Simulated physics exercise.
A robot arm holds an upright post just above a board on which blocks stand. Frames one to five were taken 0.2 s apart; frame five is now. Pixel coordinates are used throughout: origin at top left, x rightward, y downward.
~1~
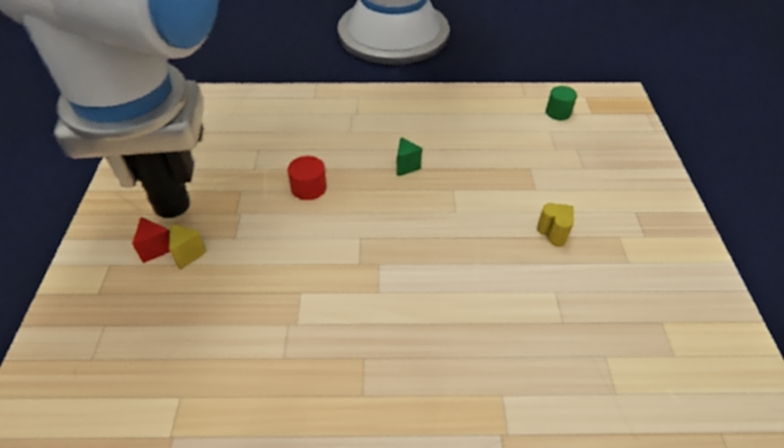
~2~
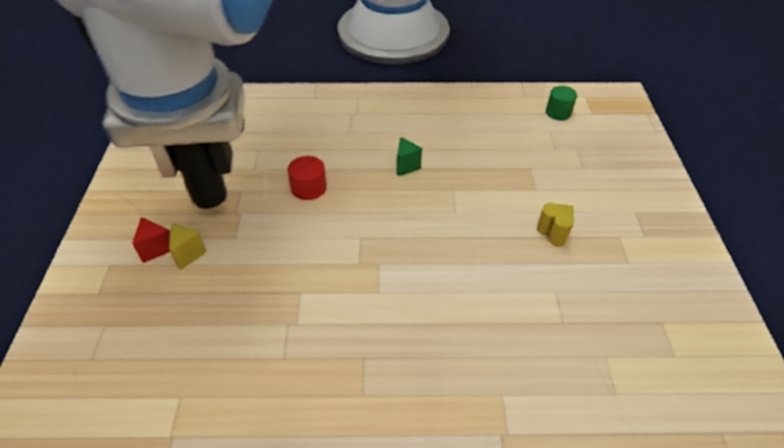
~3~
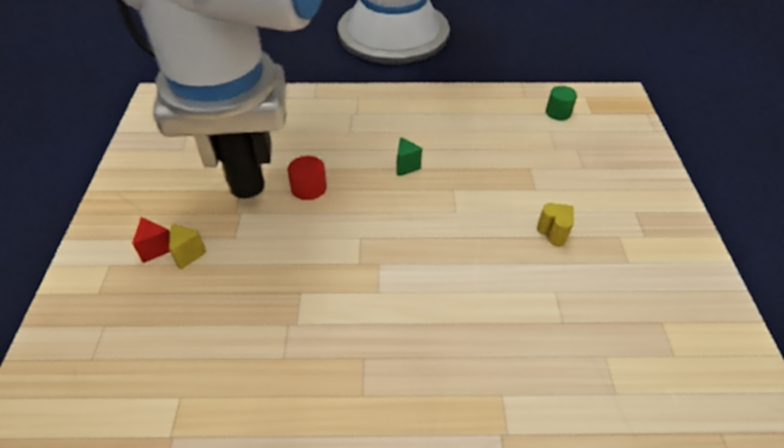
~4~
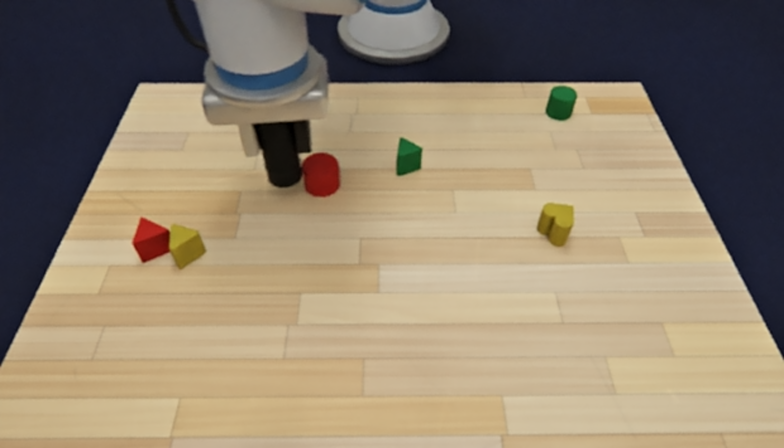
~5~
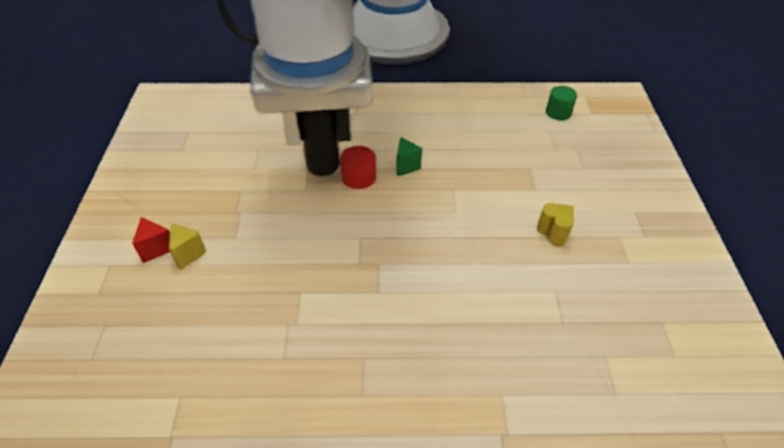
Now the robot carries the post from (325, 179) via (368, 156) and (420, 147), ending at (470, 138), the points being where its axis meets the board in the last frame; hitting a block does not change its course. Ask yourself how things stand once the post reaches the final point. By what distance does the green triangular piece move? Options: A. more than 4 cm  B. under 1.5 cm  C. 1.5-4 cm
I choose C.
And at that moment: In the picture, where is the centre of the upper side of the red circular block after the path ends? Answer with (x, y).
The centre of its top will be at (404, 153).
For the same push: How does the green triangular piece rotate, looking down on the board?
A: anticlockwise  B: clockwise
A - anticlockwise.
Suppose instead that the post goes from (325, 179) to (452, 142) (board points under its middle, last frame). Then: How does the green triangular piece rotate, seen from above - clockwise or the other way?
Turns anticlockwise.
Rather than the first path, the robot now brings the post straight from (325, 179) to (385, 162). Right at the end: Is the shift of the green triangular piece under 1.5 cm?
No, that is not how it ends up.
On the path given first. One third of the way, post at (370, 142); red circular block at (393, 151); green triangular piece at (424, 149), turned 45° anticlockwise.
Two thirds of the way, post at (422, 133); red circular block at (404, 153); green triangular piece at (431, 149), turned 30° anticlockwise.
At the end, post at (472, 124); red circular block at (404, 153); green triangular piece at (431, 149), turned 30° anticlockwise.
